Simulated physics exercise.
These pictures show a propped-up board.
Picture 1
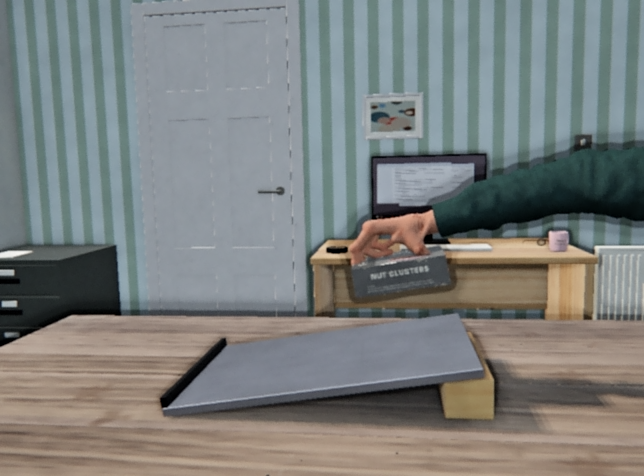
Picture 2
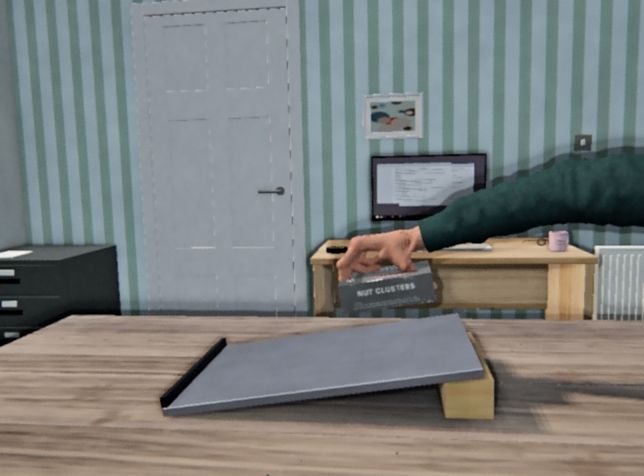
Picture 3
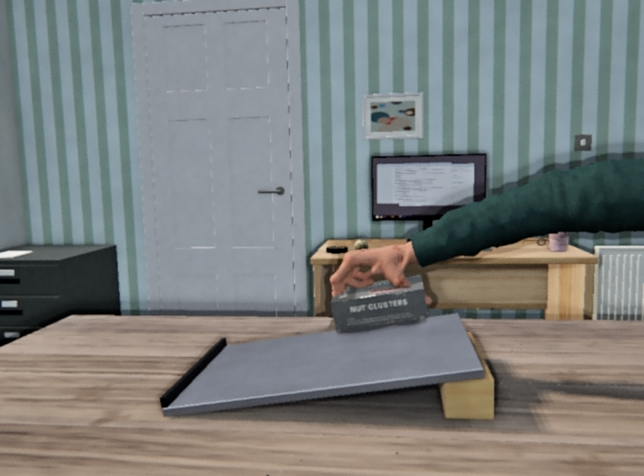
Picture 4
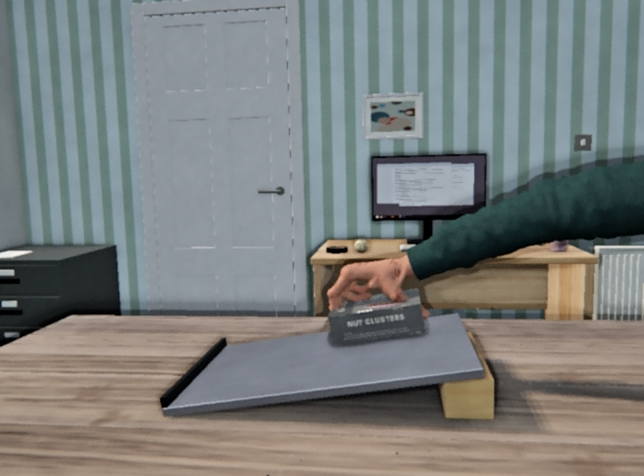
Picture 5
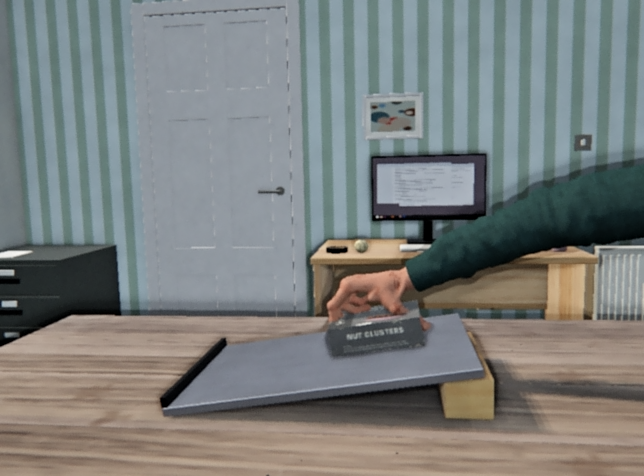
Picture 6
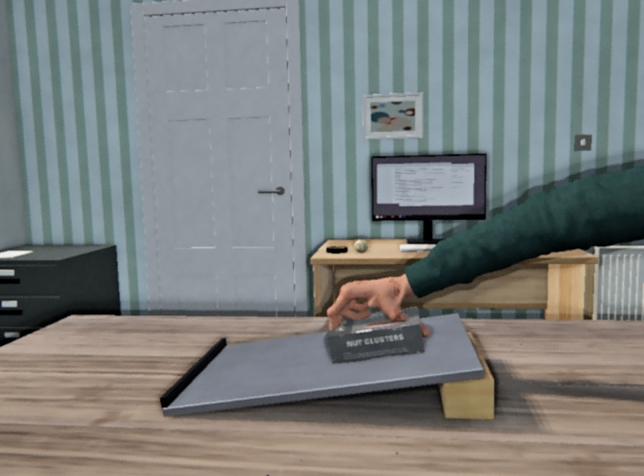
In a room with striped wallpaper, a green-sleeved hand lowering a grey packet onto a propped-up board on a wooden table.
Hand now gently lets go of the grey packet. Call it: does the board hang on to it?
Yes, it stays where it was left.
Then, 0.30 s past the last view, nothing moves.
Then, 0.70 s past the last view, grey packet resting near (376, 334).
Finally, it is still in place. Final places as the last picture's camera would see them, grey packet near (376, 334). The grey packet keeps its place.
